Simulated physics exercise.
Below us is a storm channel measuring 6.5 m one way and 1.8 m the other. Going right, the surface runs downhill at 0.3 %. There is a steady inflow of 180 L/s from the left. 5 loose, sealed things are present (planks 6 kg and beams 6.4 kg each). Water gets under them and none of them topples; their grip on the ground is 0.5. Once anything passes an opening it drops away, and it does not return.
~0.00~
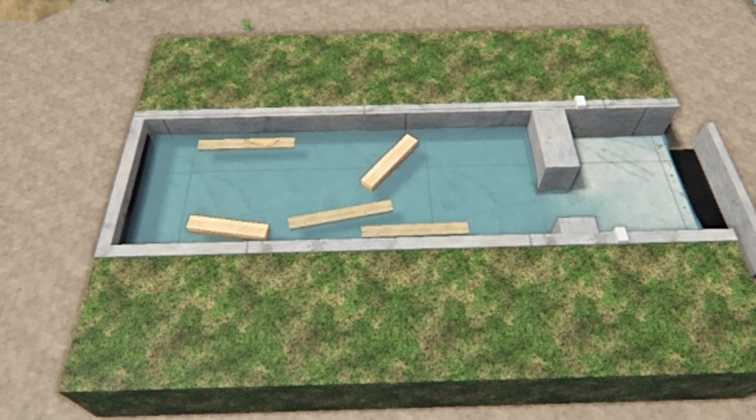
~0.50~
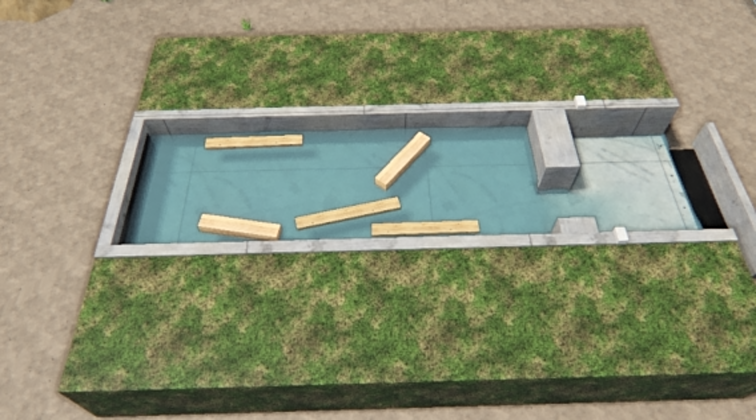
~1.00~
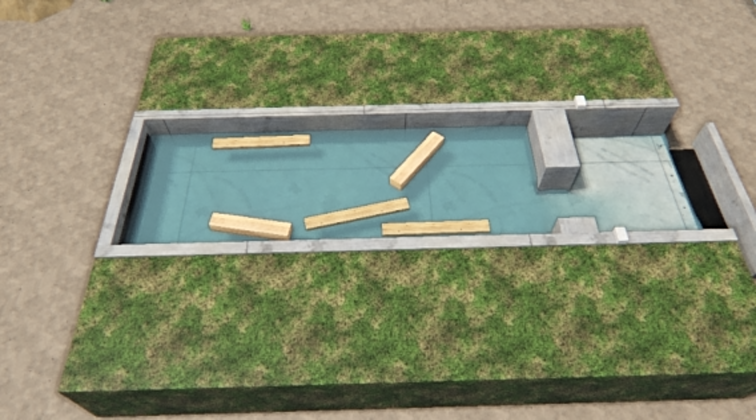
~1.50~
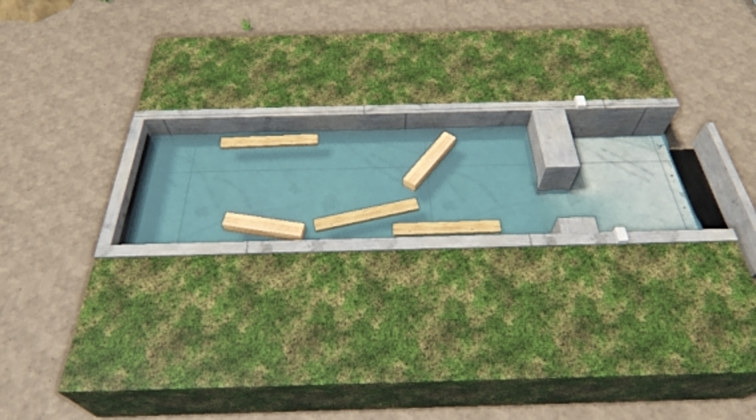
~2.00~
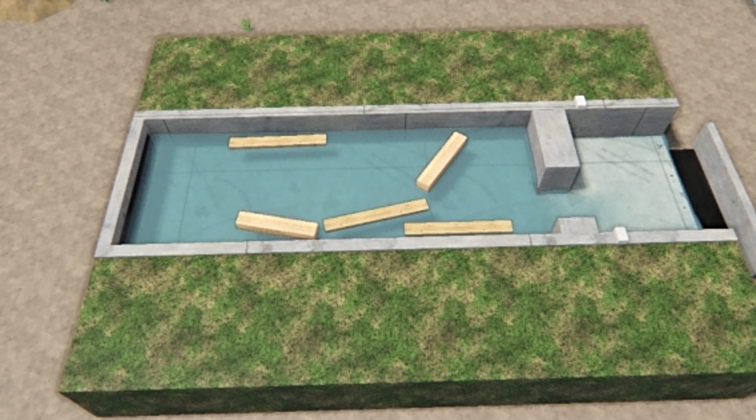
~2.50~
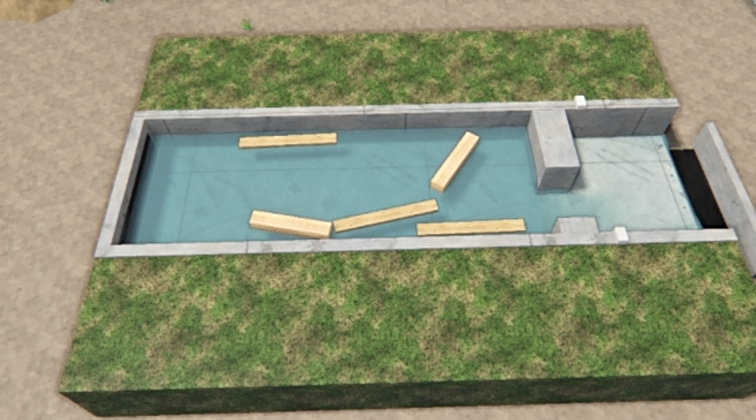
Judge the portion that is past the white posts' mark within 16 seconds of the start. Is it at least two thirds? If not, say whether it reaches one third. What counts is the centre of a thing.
Yes, two thirds or more.
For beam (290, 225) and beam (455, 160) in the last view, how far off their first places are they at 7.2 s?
Log: Item 1 at 200 cm, item 2 gone out.
After 3.5 s 0 of 5 are over the mark; 5 afloat.
After 7.2 s 2 of 5 are over the mark; 3 afloat.
After 12.0 s 4 of 5 are over the mark; 1 afloat.
After 16.0 s 5 of 5 are over the mark; 1 afloat.
